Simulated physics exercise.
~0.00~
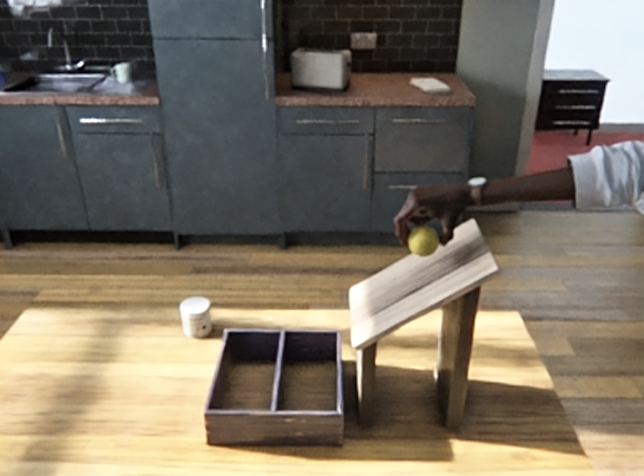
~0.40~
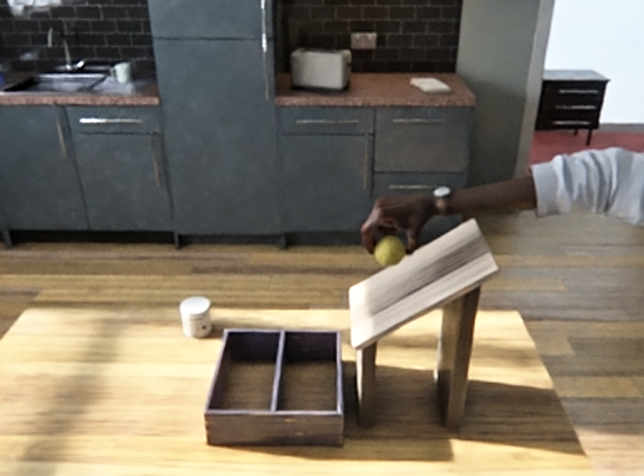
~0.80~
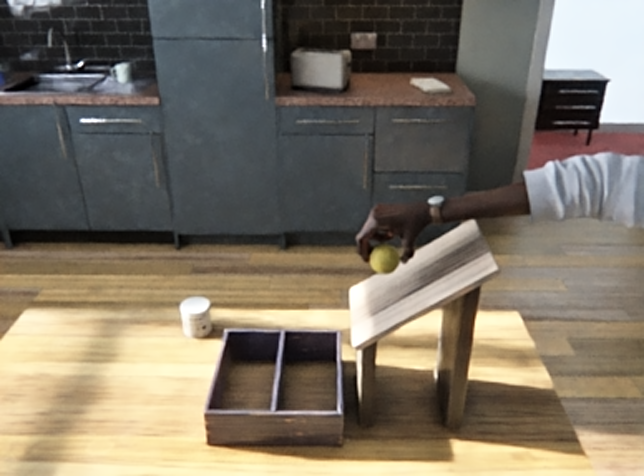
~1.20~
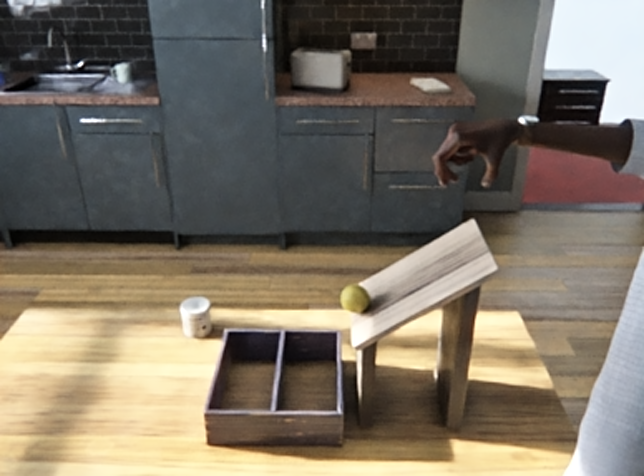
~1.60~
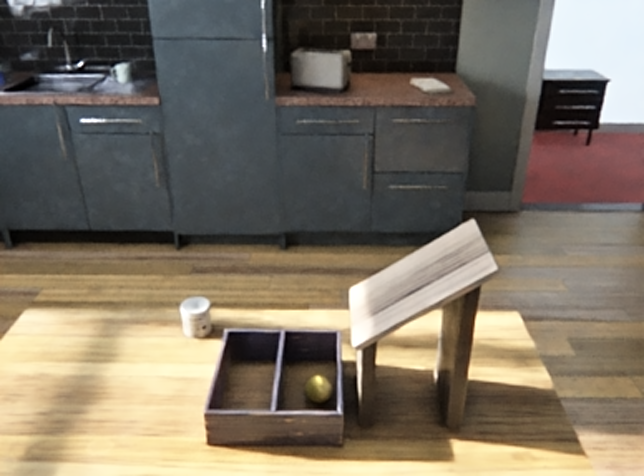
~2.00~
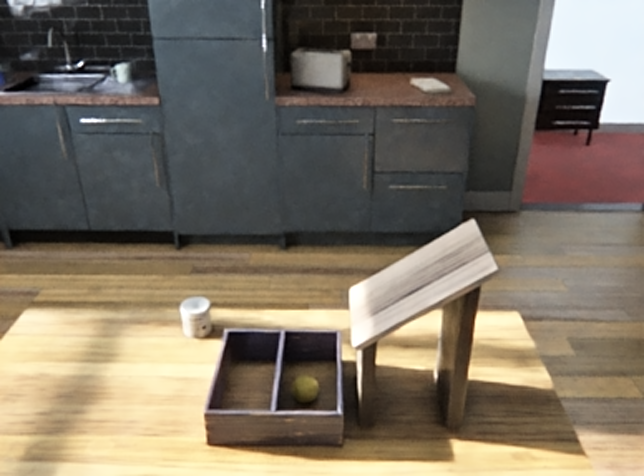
A yellow lemon, released by a hand, rolls down the ramp into the tray's nearer bay.
